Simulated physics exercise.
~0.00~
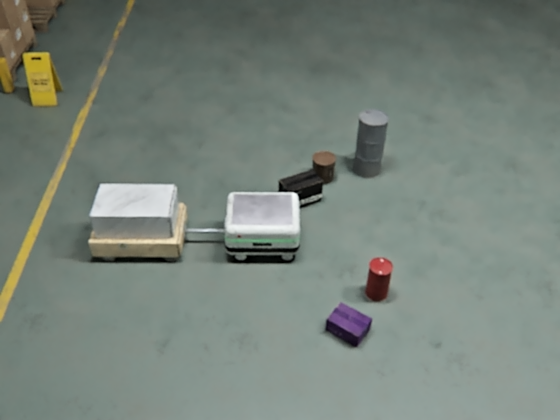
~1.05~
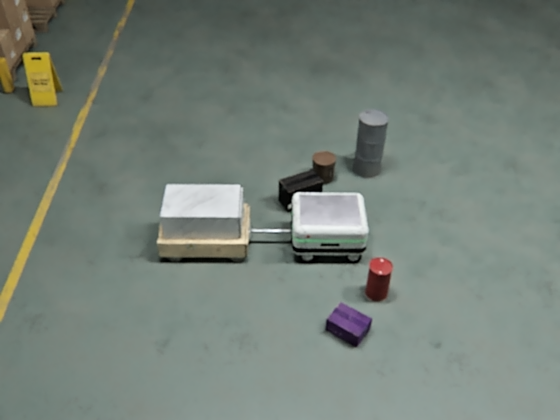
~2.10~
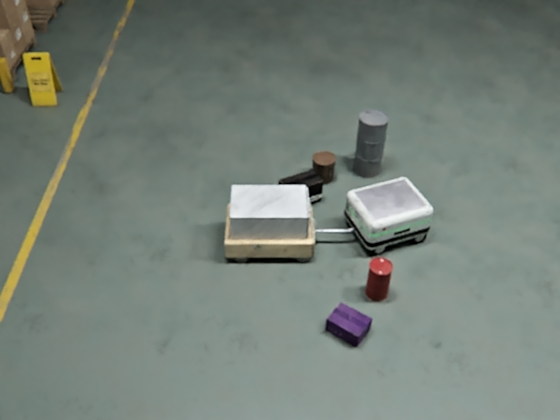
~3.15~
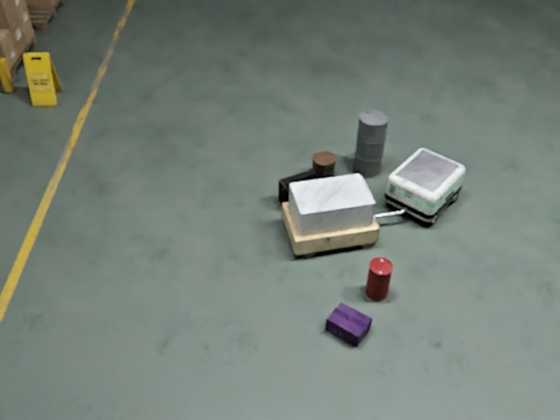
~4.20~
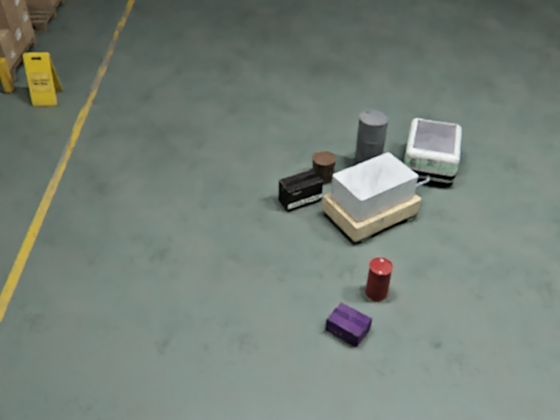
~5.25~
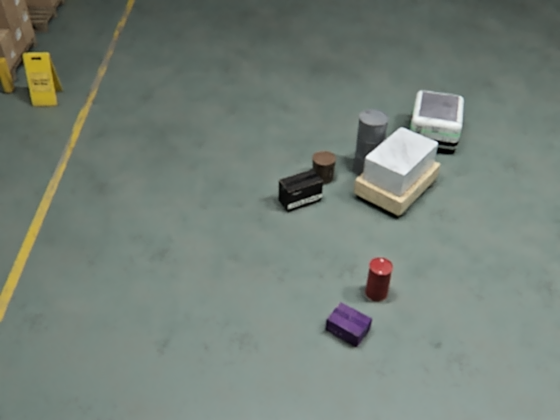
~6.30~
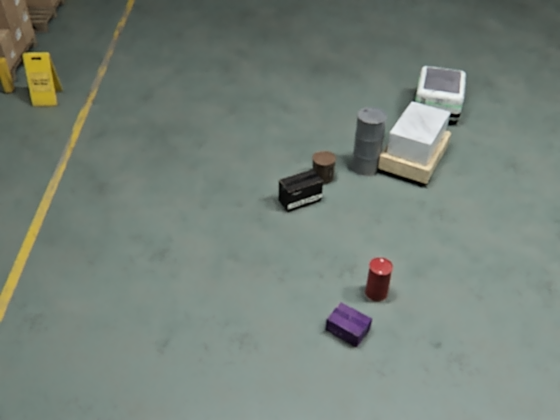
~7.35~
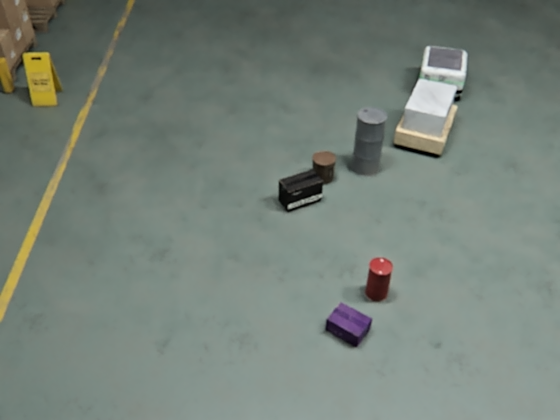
A white robot tug pulls a loaded cart right, then curves upward past the grey drum.
